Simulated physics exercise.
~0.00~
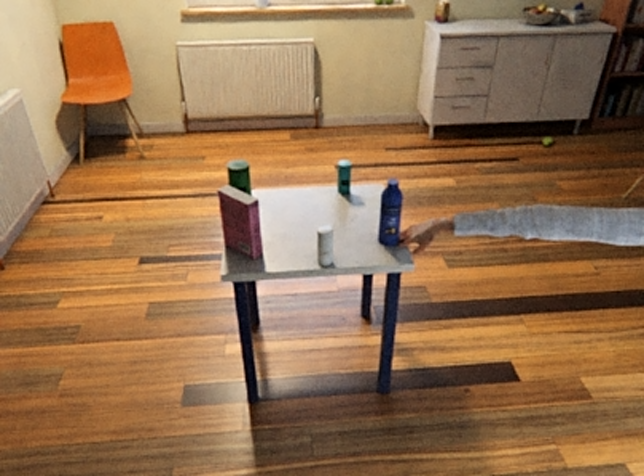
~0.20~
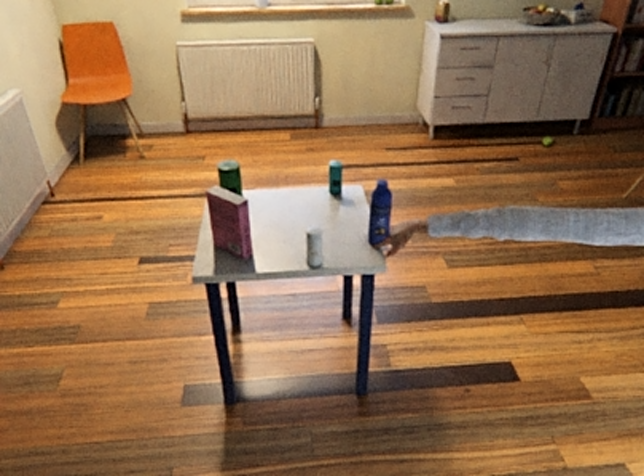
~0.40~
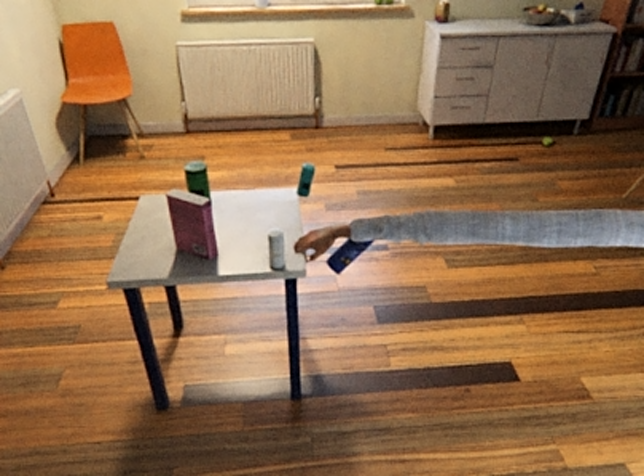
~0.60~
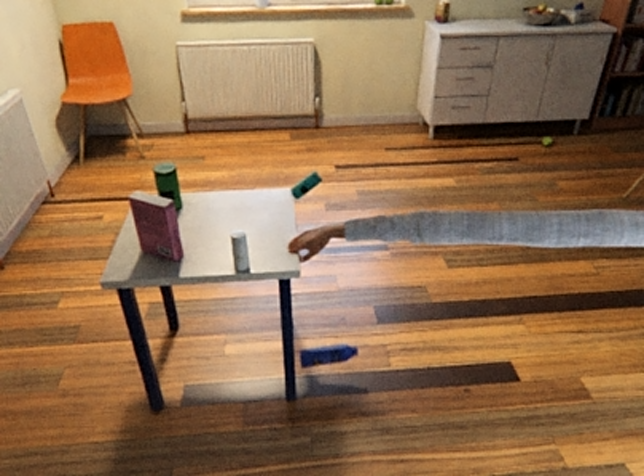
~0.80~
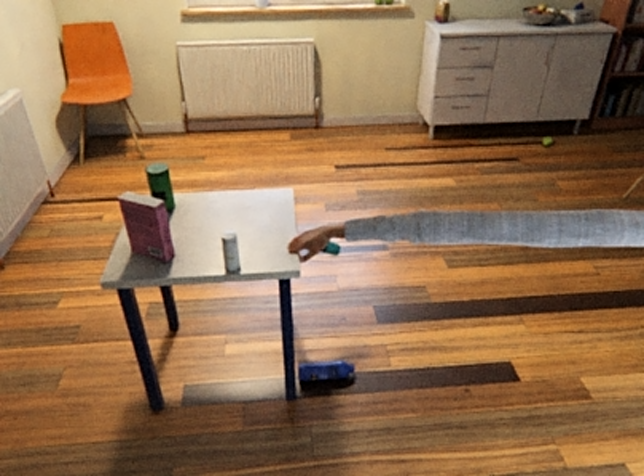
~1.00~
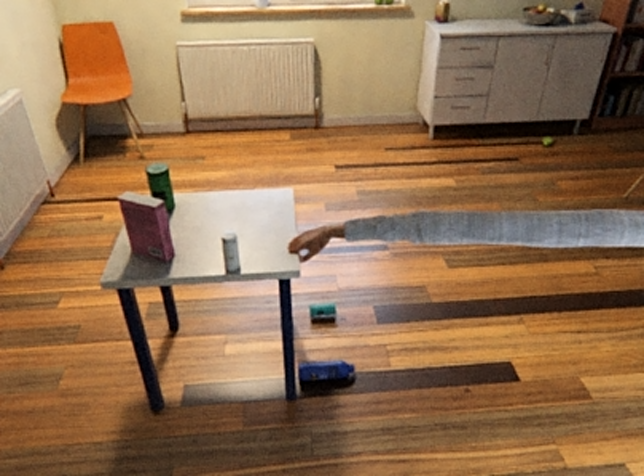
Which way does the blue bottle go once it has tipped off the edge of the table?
The blue bottle moves down, dropping to the floor beside the table, where it lies on its side.
